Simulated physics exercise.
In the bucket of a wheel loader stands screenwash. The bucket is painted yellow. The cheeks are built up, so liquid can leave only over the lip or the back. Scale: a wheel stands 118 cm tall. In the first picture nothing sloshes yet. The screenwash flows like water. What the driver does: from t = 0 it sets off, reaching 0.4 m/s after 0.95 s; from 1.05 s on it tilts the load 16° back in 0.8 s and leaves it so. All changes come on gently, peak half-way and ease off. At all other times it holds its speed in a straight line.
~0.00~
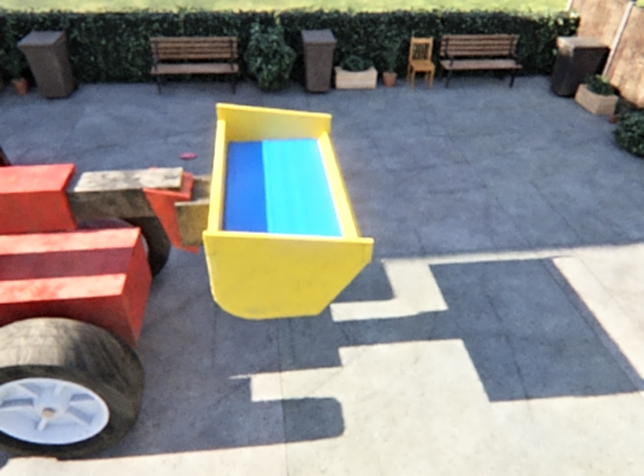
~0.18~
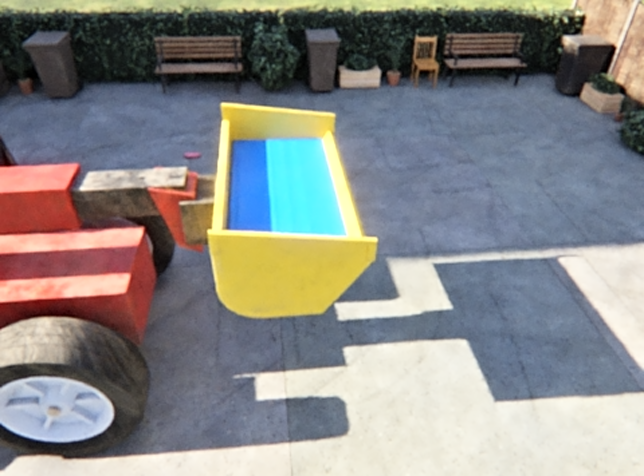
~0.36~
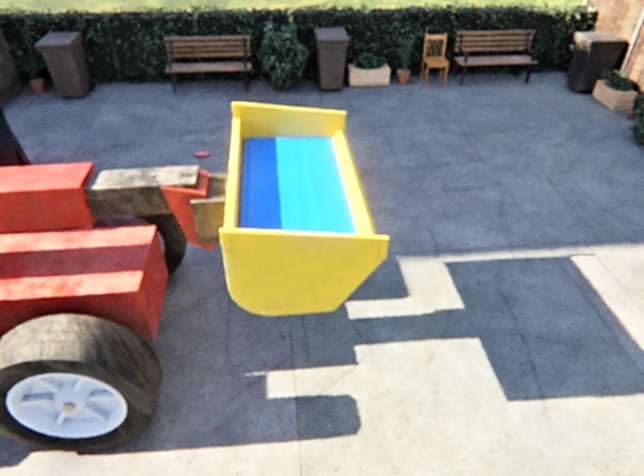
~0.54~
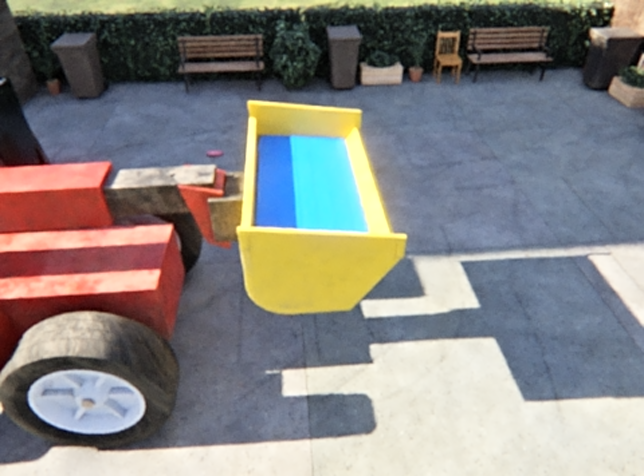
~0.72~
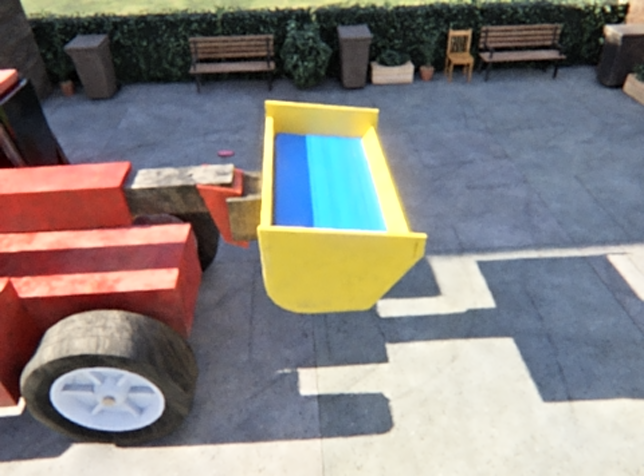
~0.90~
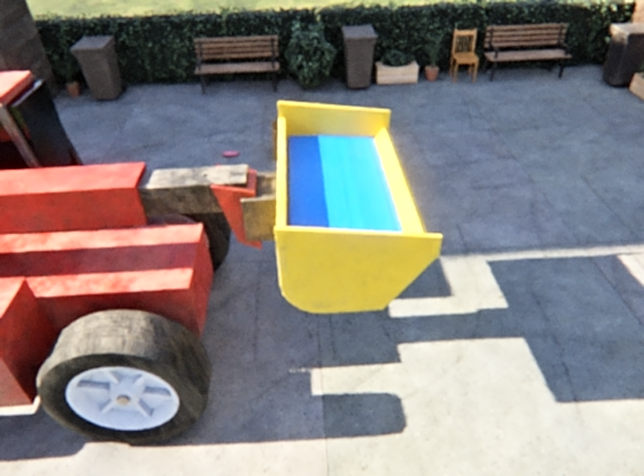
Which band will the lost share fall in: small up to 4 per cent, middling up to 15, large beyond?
A small spill.
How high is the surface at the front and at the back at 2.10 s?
Front 24 cm, back 50 cm.
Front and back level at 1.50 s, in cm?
About 32 cm in front and 36 cm behind.
Then, 1.50 s in, the bucket is at 10° back, the surface stands 33 cm on the front, 36 cm on the back; there is no loss.
Then, 2.10 s in, the bucket is at 16° back, the surface stands 24 cm on the front, 51 cm on the back; there is no loss.
Then, 2.65 s in, the bucket is at 16° back, the surface stands 33 cm on the front, 36 cm on the back; there is no loss.
Then, 4.74 s in, the loss stands at 2 per cent, over the back, 7 of 433 litres.
